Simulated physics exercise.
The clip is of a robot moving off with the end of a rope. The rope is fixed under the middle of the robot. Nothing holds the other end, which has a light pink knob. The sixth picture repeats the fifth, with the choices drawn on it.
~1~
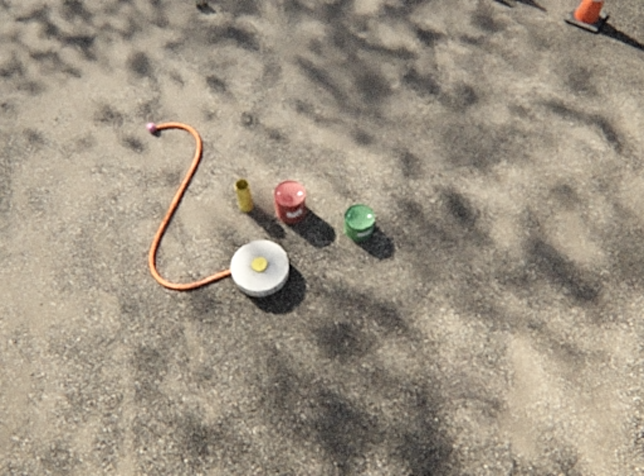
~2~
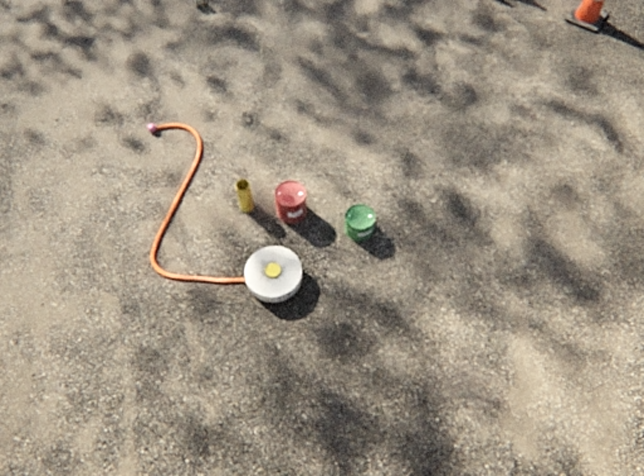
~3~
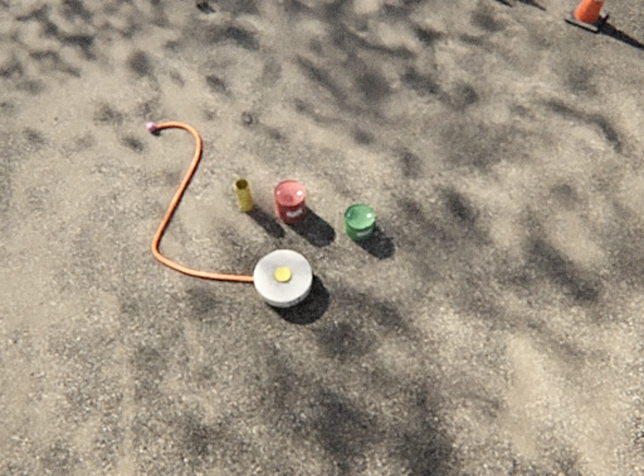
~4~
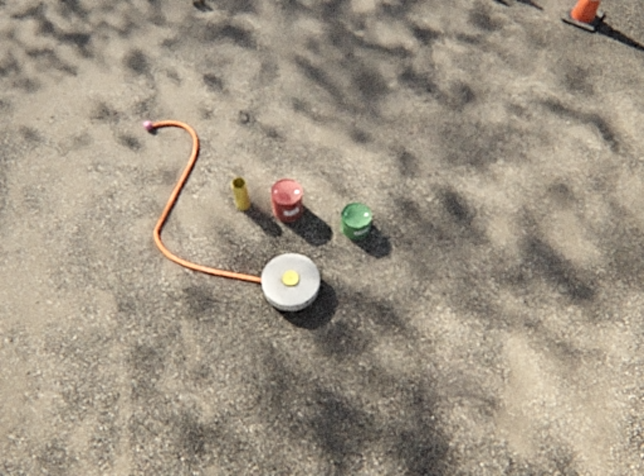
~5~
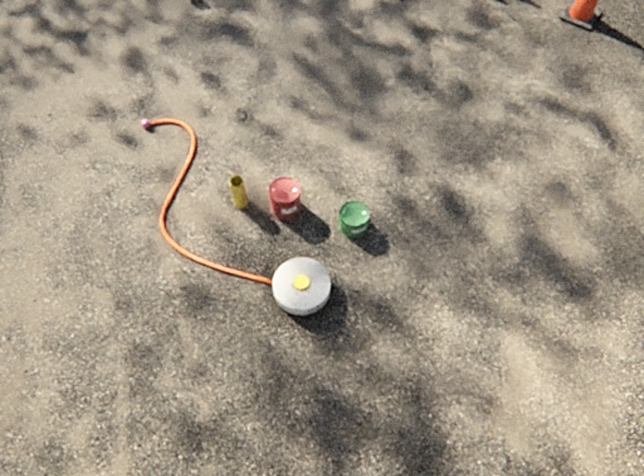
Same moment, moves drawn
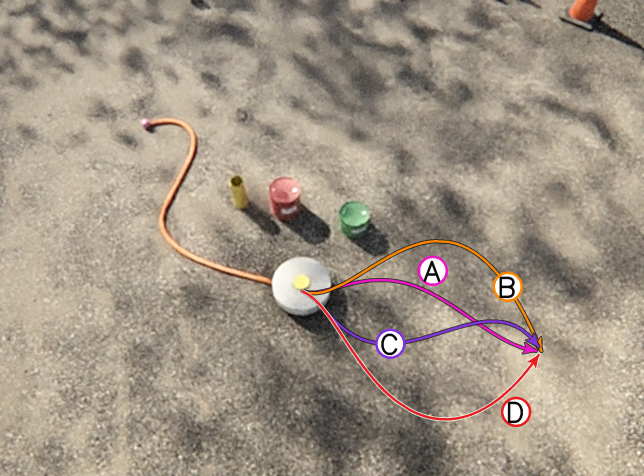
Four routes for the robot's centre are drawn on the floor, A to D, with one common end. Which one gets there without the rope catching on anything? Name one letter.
D is the clean one.
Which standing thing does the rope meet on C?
It is the yellow post.
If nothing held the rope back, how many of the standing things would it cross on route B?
In all, three.
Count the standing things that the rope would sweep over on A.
Two.
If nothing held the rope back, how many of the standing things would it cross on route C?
One.
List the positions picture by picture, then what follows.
In the first picture, robot (261, 269); free end (152, 128); red keg (291, 202).
In the second picture, robot (274, 275); green pot (360, 223).
In the third picture, robot (284, 279); red keg (290, 202).
In the fourth picture, robot (291, 283); green pot (356, 221).
In the fifth picture, robot (302, 287); red keg (285, 199); yellow post (239, 192); green pot (354, 219).
On the marked copy, A from (302, 291) via (425, 290) to (536, 351); B from (302, 291) via (435, 241) to (541, 351); C from (302, 291) via (412, 341) to (539, 347); D from (302, 291) via (410, 410) to (539, 355).
Following D. Soon after the start, robot (376, 378), middle of the rope (256, 244), free end (169, 135).
Later, robot (489, 404), middle of the rope (316, 302), free end (210, 185).
In the end, robot (545, 348), middle of the rope (350, 309), free end (225, 204); nothing has been touched.
As for the rest, A meets the red keg and yellow post; B meets the red keg, yellow post and green pot; C meets the yellow post.
